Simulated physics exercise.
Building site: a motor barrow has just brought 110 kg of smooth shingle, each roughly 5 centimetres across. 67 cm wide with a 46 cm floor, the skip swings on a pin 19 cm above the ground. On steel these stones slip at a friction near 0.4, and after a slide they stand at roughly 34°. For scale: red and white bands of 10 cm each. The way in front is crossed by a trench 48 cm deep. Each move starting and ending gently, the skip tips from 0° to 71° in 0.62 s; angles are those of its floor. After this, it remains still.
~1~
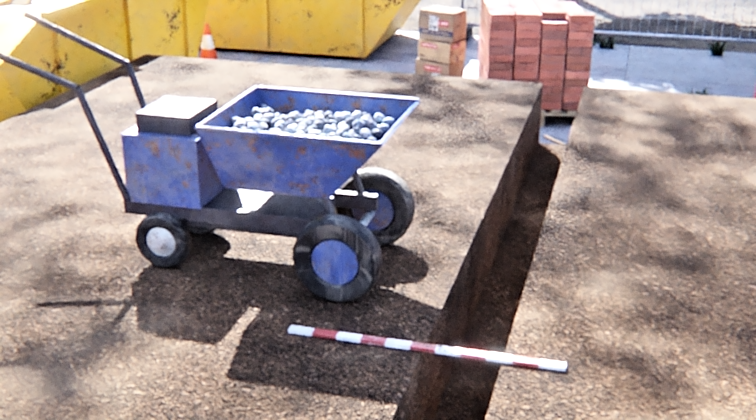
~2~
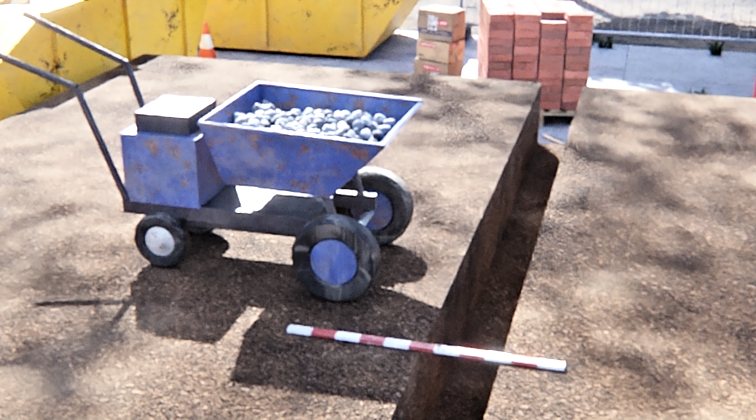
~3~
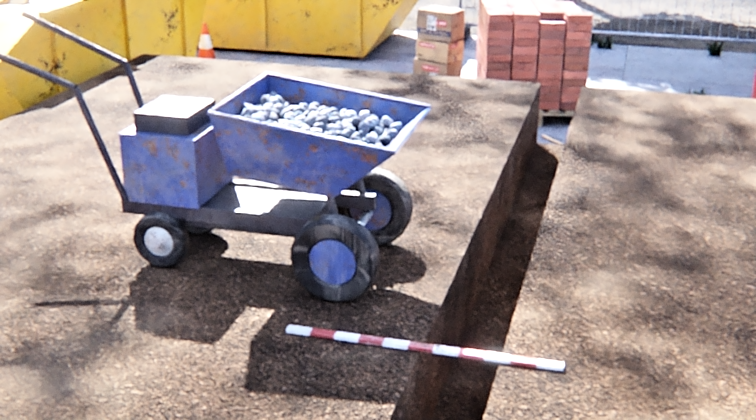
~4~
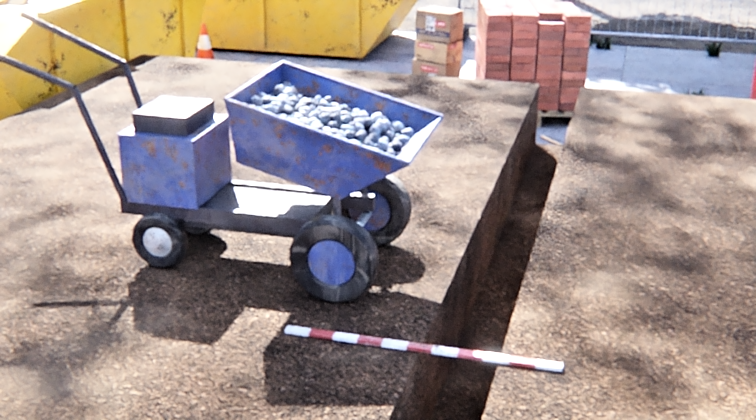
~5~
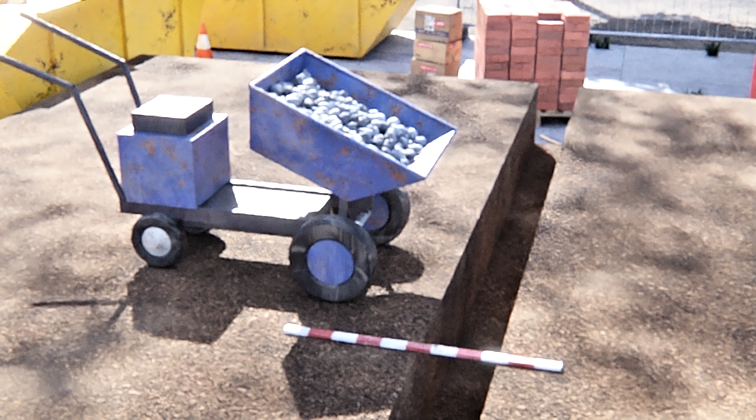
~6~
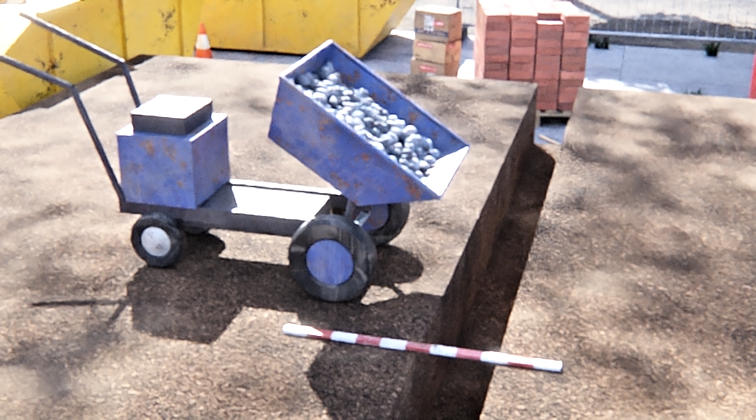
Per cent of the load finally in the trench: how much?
Approx. 35 %.
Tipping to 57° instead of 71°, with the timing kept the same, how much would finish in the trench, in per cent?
Then about 50 per cent.
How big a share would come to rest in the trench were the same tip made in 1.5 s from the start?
In that case, around 50%.
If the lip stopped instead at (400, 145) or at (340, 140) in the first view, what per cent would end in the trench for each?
Some 20 and some 85 per cent, in that order.
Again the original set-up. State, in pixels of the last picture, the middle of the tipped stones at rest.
Look at roughly (561, 292).
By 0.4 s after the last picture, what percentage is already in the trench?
Around 15 per cent of it, at that instant.
Then, 0.2 s after the last picture the floor is at 59°, 100 % in the skip; the foremost stones are at (457, 215).
Then, 0.4 s after the last picture the floor is at 71°, 61 % in the skip, 16 % in the trench, 23 % past the trench; the foremost stones are at (565, 298).
Then, 0.8 s after the last picture the floor is at 71°, 7 % in the skip, 28 % in the trench, 65 % past the trench; the foremost stones are past the picture's edge.
Then, 2.7 s after the last picture the floor is at 71°, 0 % in the skip, 35 % in the trench, 65 % past the trench; the foremost stones are past the picture's edge.
